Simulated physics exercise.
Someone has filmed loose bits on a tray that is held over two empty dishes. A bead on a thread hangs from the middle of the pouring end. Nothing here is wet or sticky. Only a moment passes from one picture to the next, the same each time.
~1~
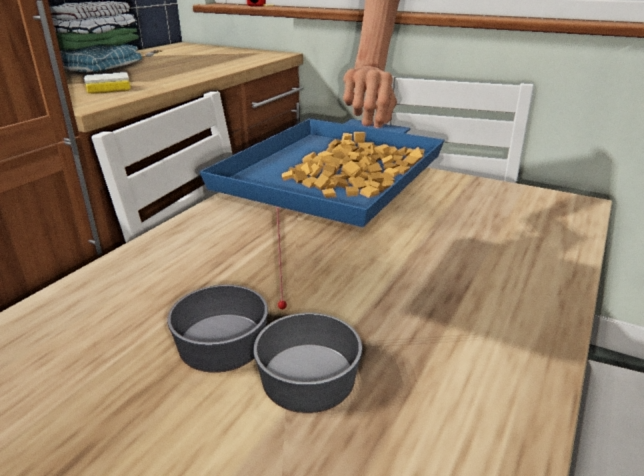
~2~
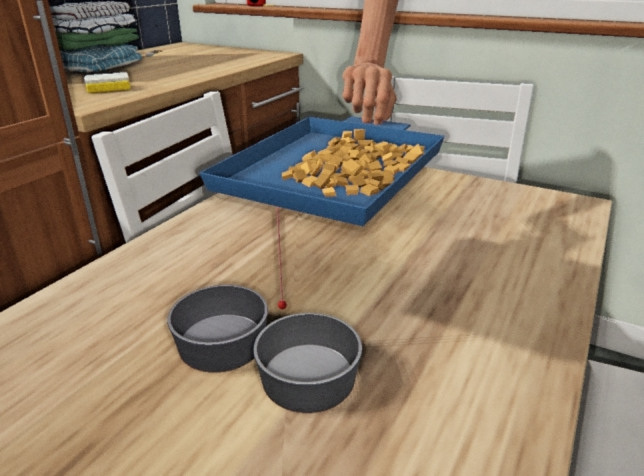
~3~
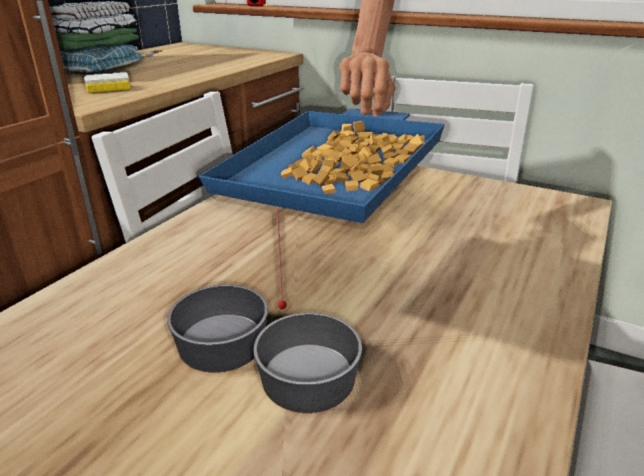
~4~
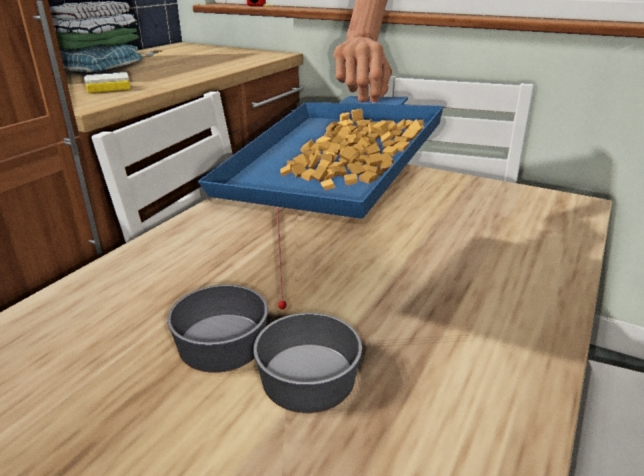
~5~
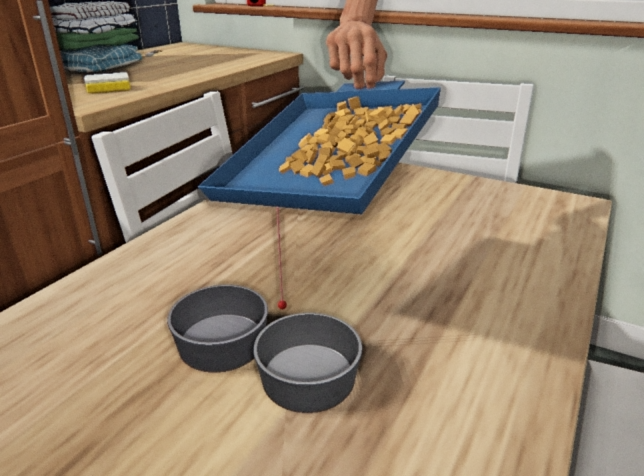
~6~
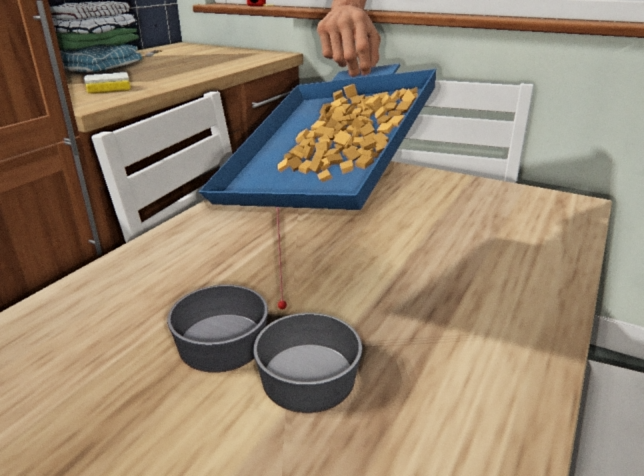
At first, a hand holds a blue tray of small golden-brown cubes almost level above two empty grey dishes on a wooden table. The hand then shifts slightly left and the tray gradually tilts, its near left corner dipping, while the cubes stay heaped on it and the dishes remain still.
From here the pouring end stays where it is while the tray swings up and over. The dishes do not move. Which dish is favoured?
It favours the left-hand dish.
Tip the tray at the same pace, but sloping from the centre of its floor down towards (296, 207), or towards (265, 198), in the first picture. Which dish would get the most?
In turn: The right-hand dish; the left-hand dish.
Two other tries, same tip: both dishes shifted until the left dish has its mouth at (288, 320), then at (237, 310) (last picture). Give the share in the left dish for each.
About 0 and 70 per cent.
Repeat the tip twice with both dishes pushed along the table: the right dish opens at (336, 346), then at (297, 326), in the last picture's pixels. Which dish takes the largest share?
At the first place the left dish, at the second the dish on the left.
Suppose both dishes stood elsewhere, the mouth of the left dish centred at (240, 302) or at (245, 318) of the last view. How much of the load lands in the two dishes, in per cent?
Roughly 80 per cent, and 40 per cent.
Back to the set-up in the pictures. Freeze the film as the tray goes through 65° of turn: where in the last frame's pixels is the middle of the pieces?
Close to (237, 189).
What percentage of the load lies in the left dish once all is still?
Roughly 80 in a hundred.
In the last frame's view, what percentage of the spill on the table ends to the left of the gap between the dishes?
About 80 per cent.
Just after the last frame, tray tipped steeply; almost all on the tray; about a tenth in the air.
A moment on, tray tipped past a quarter turn; roughly a third on the tray; roughly a third in the left dish; about a tenth outside both; about a tenth in the air.
Further on, tray tipped past a quarter turn; the larger part in the left dish; roughly a quarter outside both.
When it is over, tray tipped past a quarter turn; not one in the right dish; the larger part in the left dish; roughly a quarter outside both.
